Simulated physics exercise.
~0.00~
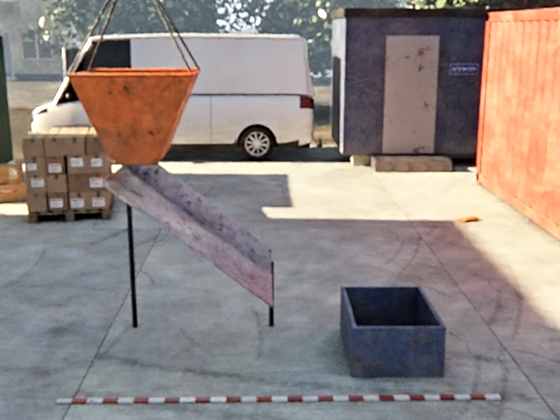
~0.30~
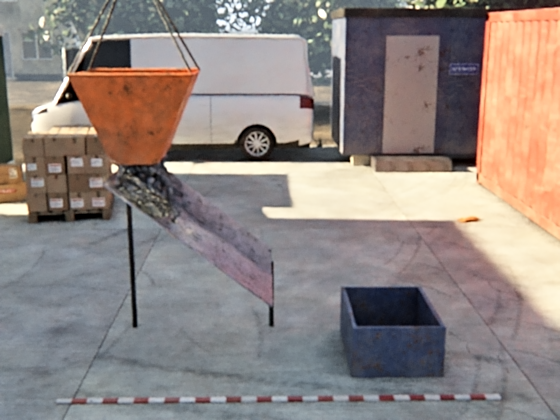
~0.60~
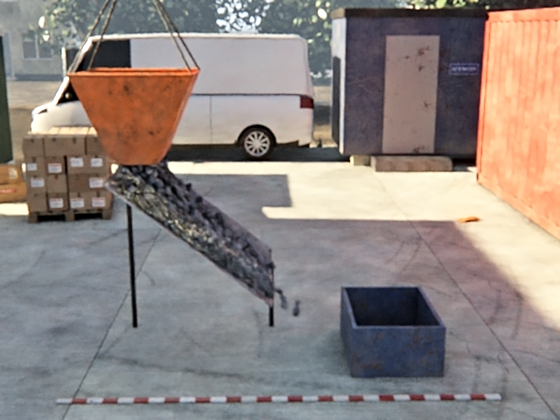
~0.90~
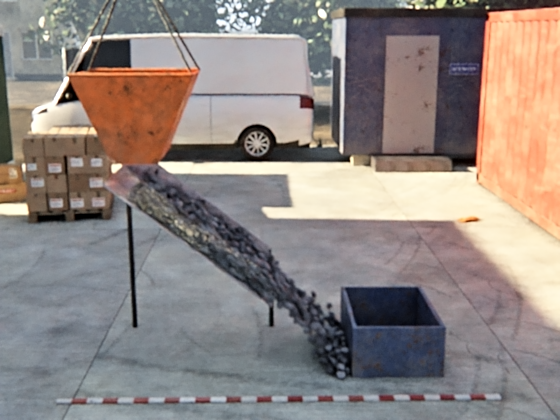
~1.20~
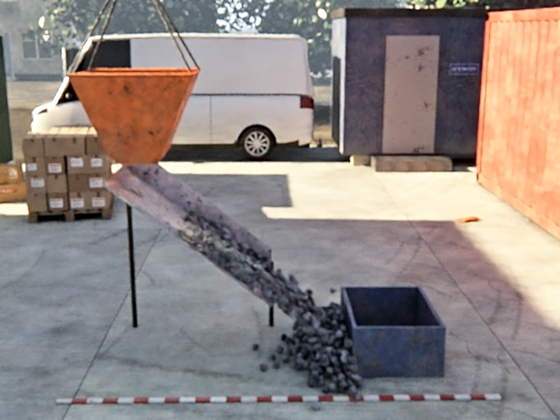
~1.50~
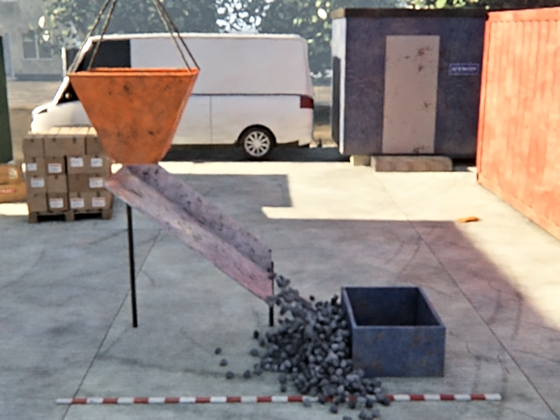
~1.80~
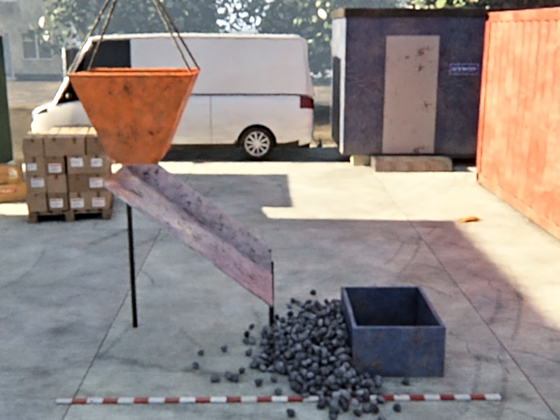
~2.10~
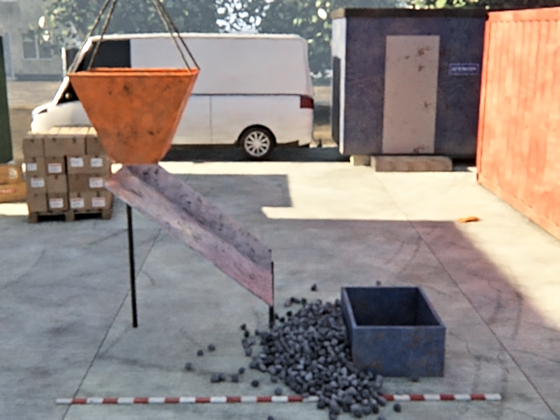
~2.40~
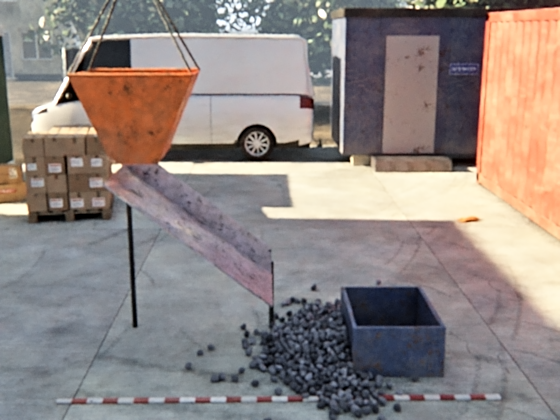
Dark stones pouring from a hanging orange skip, sliding down a sloping chute and piling up on concrete beside an empty bin.
